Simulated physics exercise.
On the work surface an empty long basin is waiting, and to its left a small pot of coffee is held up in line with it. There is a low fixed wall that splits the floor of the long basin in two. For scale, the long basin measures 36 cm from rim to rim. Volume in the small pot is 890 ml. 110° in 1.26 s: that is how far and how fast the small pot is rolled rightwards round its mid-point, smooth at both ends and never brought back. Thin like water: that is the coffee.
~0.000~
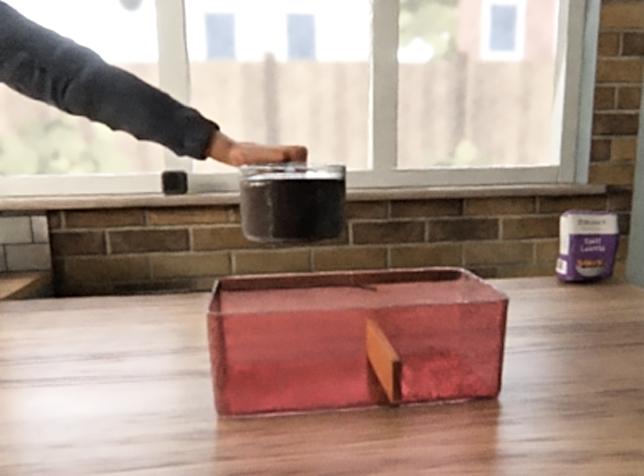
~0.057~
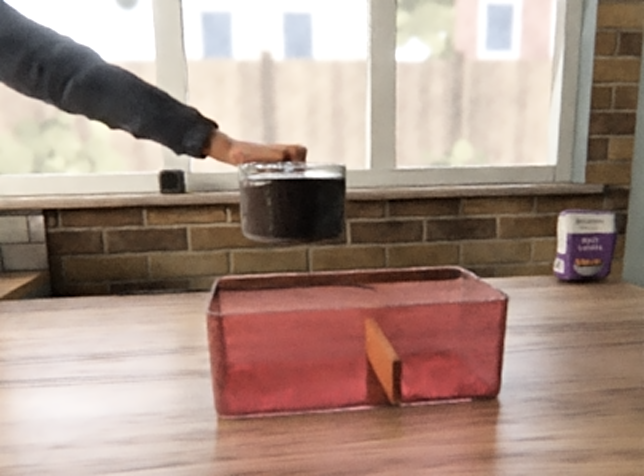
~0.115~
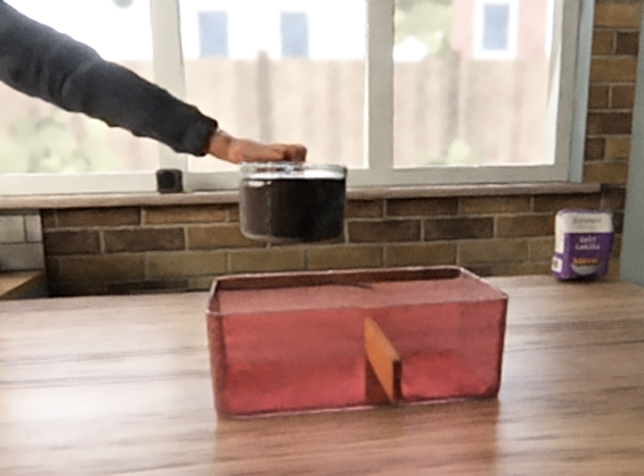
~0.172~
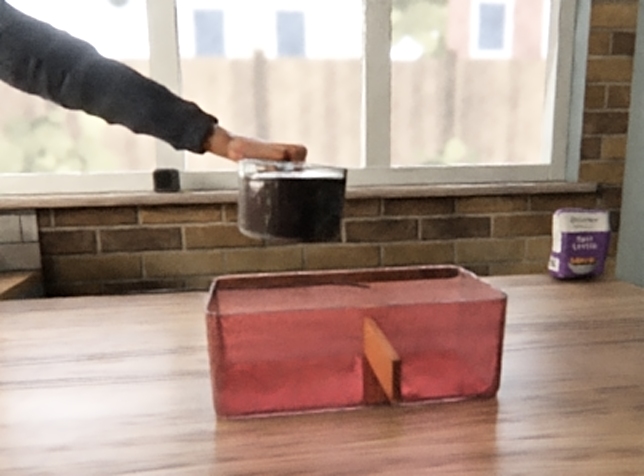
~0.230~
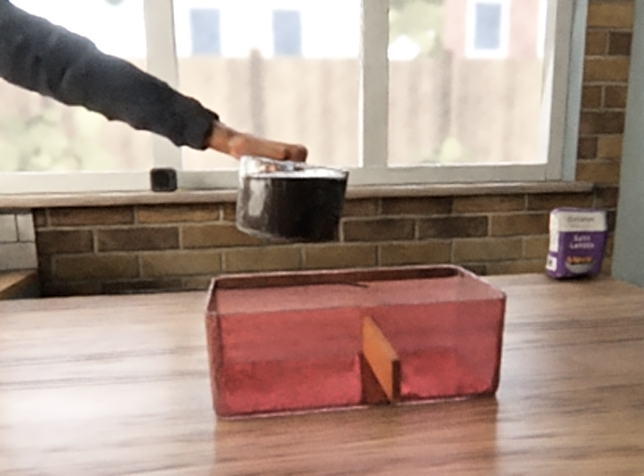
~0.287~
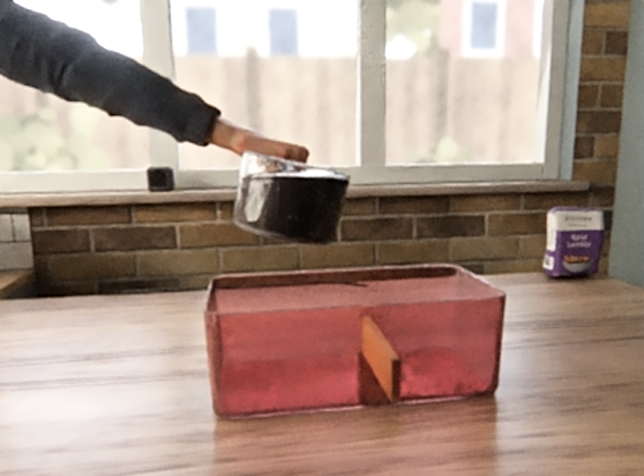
A small clear pot of dark coffee, held by a hand reaching in from the left, hangs level above a long reddish basin with an orange divider on a wooden surface. It then tilts slightly to the right, its right rim dipping a little while the basin stays still.
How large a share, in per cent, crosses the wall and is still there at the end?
A share of about 73 per cent.
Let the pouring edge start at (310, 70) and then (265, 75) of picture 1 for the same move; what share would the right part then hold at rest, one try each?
The first try gives around 60 percent, the second around 5 percent.
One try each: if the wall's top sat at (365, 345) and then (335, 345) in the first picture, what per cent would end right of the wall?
90 % and 95 %.
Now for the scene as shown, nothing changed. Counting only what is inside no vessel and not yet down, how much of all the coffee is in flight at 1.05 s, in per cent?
About 8 percent.
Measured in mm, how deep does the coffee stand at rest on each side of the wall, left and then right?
Around 6 mm deep on the left, around 32 mm deep on the right.
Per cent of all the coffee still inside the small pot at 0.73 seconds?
About 60 percent.
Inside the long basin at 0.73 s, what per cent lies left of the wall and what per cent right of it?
I'd say some 1 on the left and some 14 on the right.
Then, 0.73 s in, the tilt is 68° and 61 per cent is still to pour, 1 is left of the wall and 14 right of it.
Then, 1.05 s in, the tilt is 103° and 12 per cent is still to pour, 10 is left of the wall and 70 right of it.
Then, 1.39 s in, the tilt is 110° and 0 per cent is still to pour, 26 is left of the wall and 73 right of it.
Then, 1.76 s in, the tilt is 110° and 0 per cent is still to pour, 26 is left of the wall and 73 right of it.
Finally, 26 per cent lies left of the wall, 73 right of it and 0 outside.
